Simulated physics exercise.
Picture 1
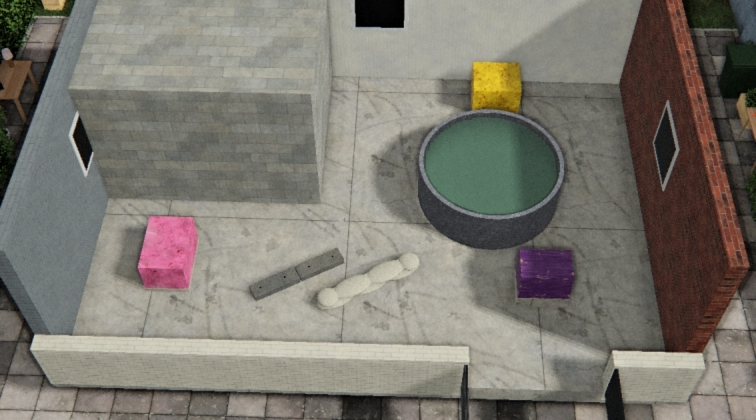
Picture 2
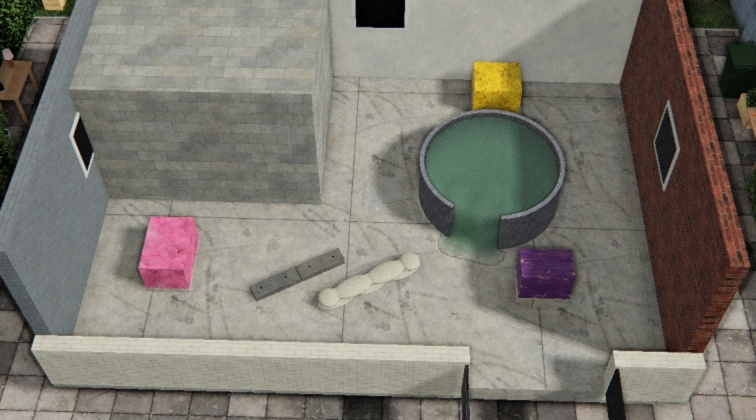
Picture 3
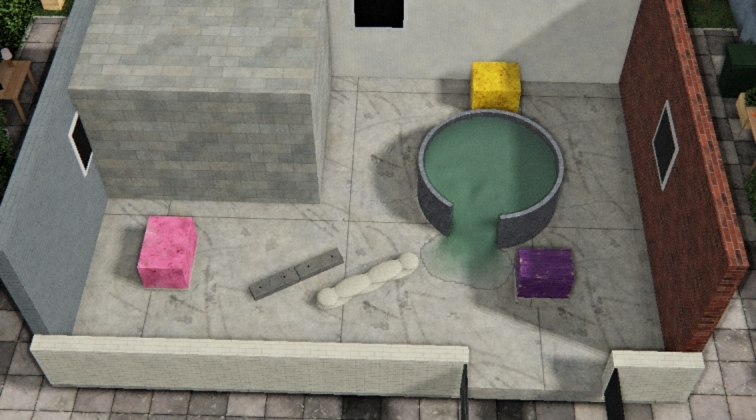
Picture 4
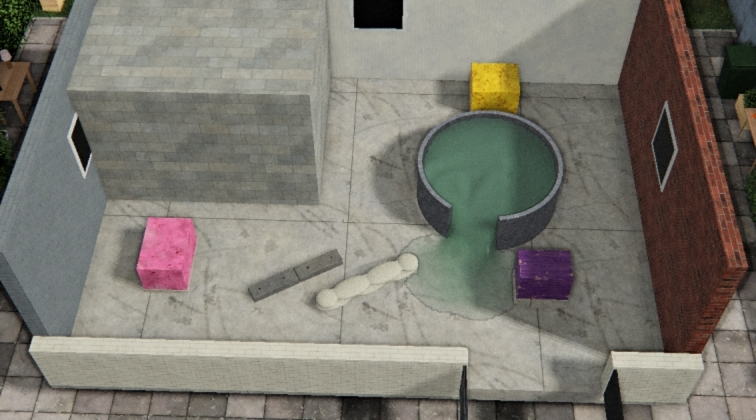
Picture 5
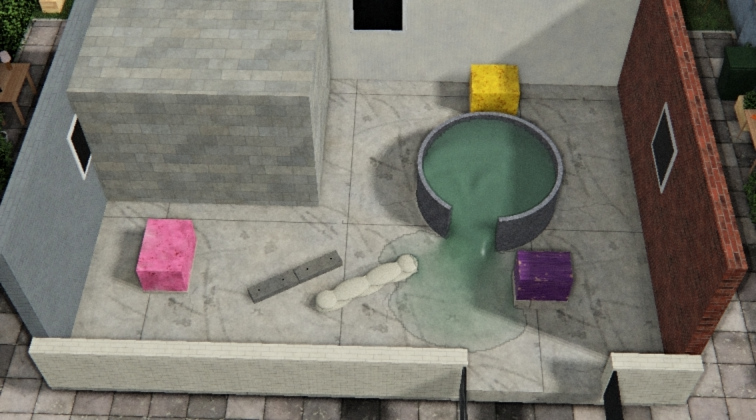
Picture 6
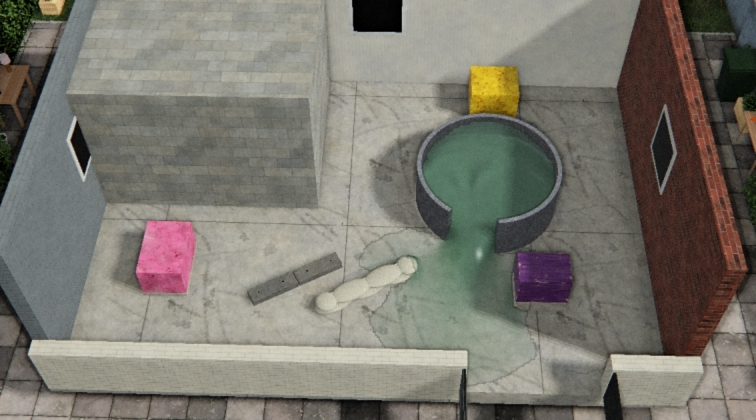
In the video, a round pool of green water stands in a walled yard among pink, yellow and purple crates; a gap opens in its front, and water pours out, spreading across the paving toward the low front wall.
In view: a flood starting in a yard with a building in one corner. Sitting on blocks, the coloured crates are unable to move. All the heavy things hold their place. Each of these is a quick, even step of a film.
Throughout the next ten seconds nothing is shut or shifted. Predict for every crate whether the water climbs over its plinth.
My prediction: The pink crate ends up wet; the yellow crate ends up dry; the purple crate ends up dry.
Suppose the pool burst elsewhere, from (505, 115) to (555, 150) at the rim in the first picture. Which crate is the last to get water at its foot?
That would be the crate marked pink.
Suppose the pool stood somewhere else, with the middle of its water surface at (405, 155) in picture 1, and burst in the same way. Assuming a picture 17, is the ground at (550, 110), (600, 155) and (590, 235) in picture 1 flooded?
First unwetted; next unwetted; last unwetted.
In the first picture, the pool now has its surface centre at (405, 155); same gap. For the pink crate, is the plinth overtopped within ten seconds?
The pink crate is flooded.
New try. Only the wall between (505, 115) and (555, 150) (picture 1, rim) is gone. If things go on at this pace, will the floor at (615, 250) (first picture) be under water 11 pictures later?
I reckon it ends up drenched.
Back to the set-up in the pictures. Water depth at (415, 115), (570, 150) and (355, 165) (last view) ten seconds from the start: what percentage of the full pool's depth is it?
2, 0 and 2 per cent, roughly.
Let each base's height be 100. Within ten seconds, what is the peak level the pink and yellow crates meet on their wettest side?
I'd say 210 per cent for the first one and 10 per cent for the second.
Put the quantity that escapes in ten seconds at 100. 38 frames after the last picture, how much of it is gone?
I'd put it at 75 per cent.
A moment on, water covers 20 % of the floor; the pink crate not reached, the yellow crate not reached, the purple crate water round its plinth.
Next, water covers 30 % of the floor; the pink crate not reached, the yellow crate not reached, the purple crate water round its plinth.
Then, water covers 40 % of the floor; the pink crate water round its plinth, the yellow crate not reached, the purple crate water round its plinth.
Later, water covers 50 % of the floor; the pink crate water round its plinth, the yellow crate not reached, the purple crate water round its plinth.
In the end, water covers 65 % of the floor; the pink crate was topped, the yellow crate stayed above the water, the purple crate stayed above the water.
